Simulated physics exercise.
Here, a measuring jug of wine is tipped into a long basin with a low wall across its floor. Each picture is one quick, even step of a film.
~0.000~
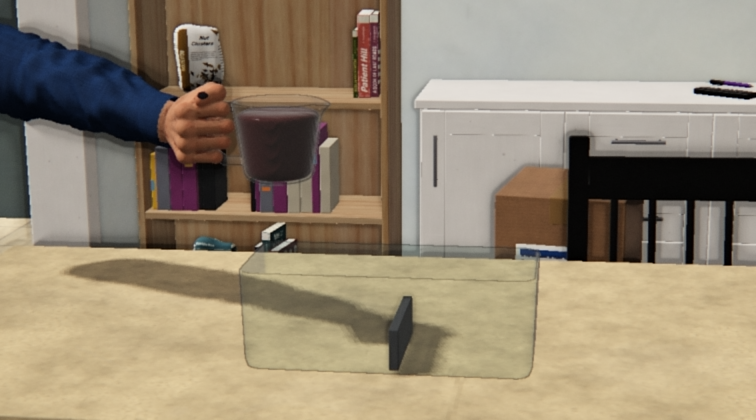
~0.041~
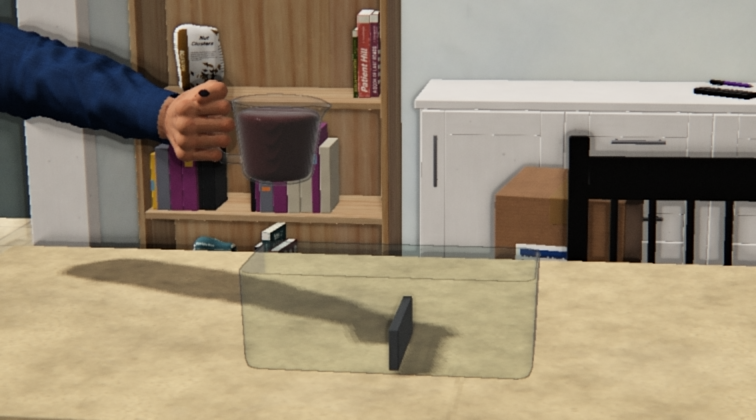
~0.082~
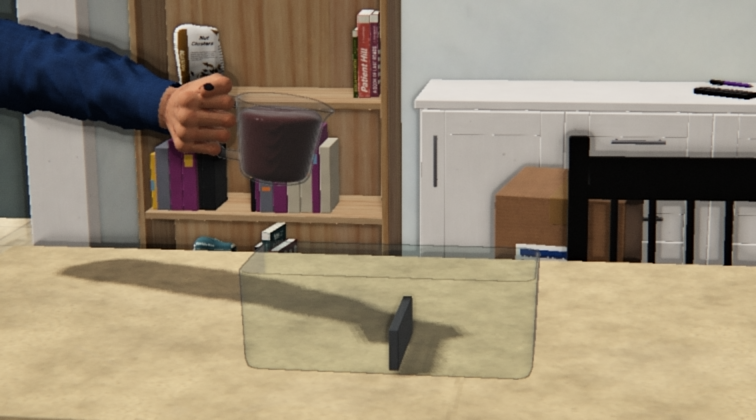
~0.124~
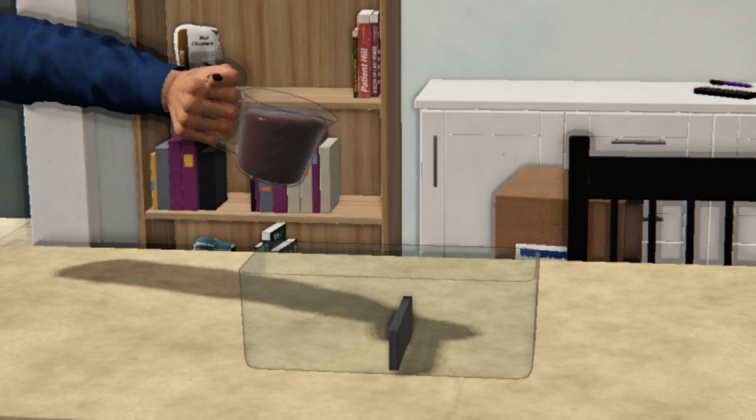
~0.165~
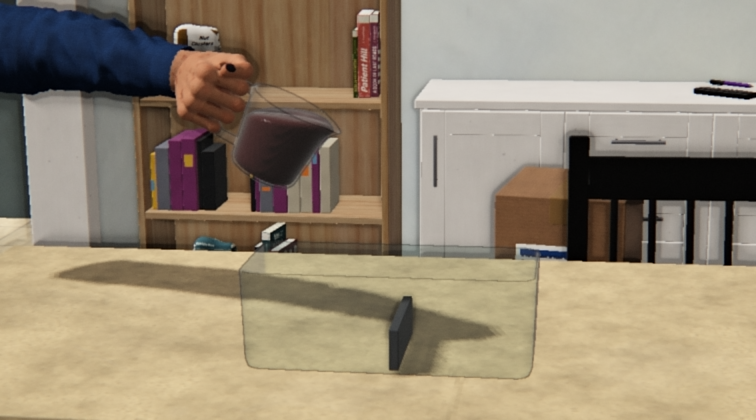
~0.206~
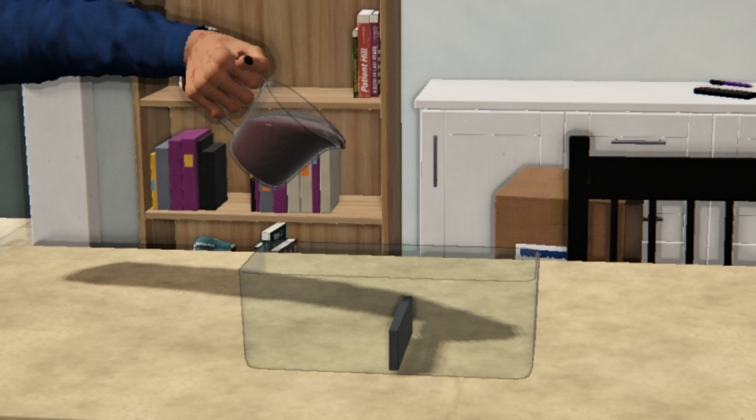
At the start, a hand holds a clear jug of dark purple liquid upright above a long, see-through basin with a low dark wall inside. The hand tilts the jug to the right, slowly and then more steeply, until the liquid reaches the lowered rim.
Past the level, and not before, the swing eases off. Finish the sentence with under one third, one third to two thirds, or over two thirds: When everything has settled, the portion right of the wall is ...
When everything has settled, the portion right of the wall is under one third.
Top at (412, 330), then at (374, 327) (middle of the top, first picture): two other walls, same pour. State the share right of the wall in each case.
Note - case one near 15 %, case two near 45 %.
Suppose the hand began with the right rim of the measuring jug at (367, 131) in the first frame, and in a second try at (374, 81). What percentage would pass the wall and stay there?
40 %, then 60 %.
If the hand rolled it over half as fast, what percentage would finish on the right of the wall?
Close to 15 per cent.
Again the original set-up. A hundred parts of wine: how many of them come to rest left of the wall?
About 85 per cent.
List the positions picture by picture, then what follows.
It leans 0°; its right rim is at (330, 103); the wine meets the walls at (239, 112) and (320, 113); the long basin's rim runs from (251, 258) to (538, 266); the wall's top is at (401, 314), in the first picture.
It leans 2°; its right rim is at (331, 105); the wine meets the walls at (239, 111) and (321, 114), in the second picture.
It leans 7°; its right rim is at (335, 110); the wine meets the walls at (242, 109) and (323, 116), in the third picture.
It leans 16°; its right rim is at (338, 120); the wine meets the walls at (246, 109) and (328, 118), in the fourth picture.
It leans 28°; its right rim is at (341, 132); the wine meets the walls at (247, 115) and (333, 123), in the fifth picture.
It leans 41°; its right rim is at (342, 147); the wine meets the walls at (241, 129) and (340, 138); 3 per cent is over the edge, in the sixth picture.
A moment on, the measuring jug is tipped right over and 24 per cent is still to pour, 38 is left of the wall and 4 right of it.
Next, the measuring jug is tipped right over and 1 per cent is still to pour, 88 is left of the wall and 4 right of it.
Then the measuring jug is tipped right over and 0 per cent is still to pour, 84 is left of the wall and 10 right of it.
Later the measuring jug is tipped right over and 0 per cent is still to pour, 85 is left of the wall and 10 right of it.
In the end 85 per cent lies left of the wall, 10 right of it and 5 outside.
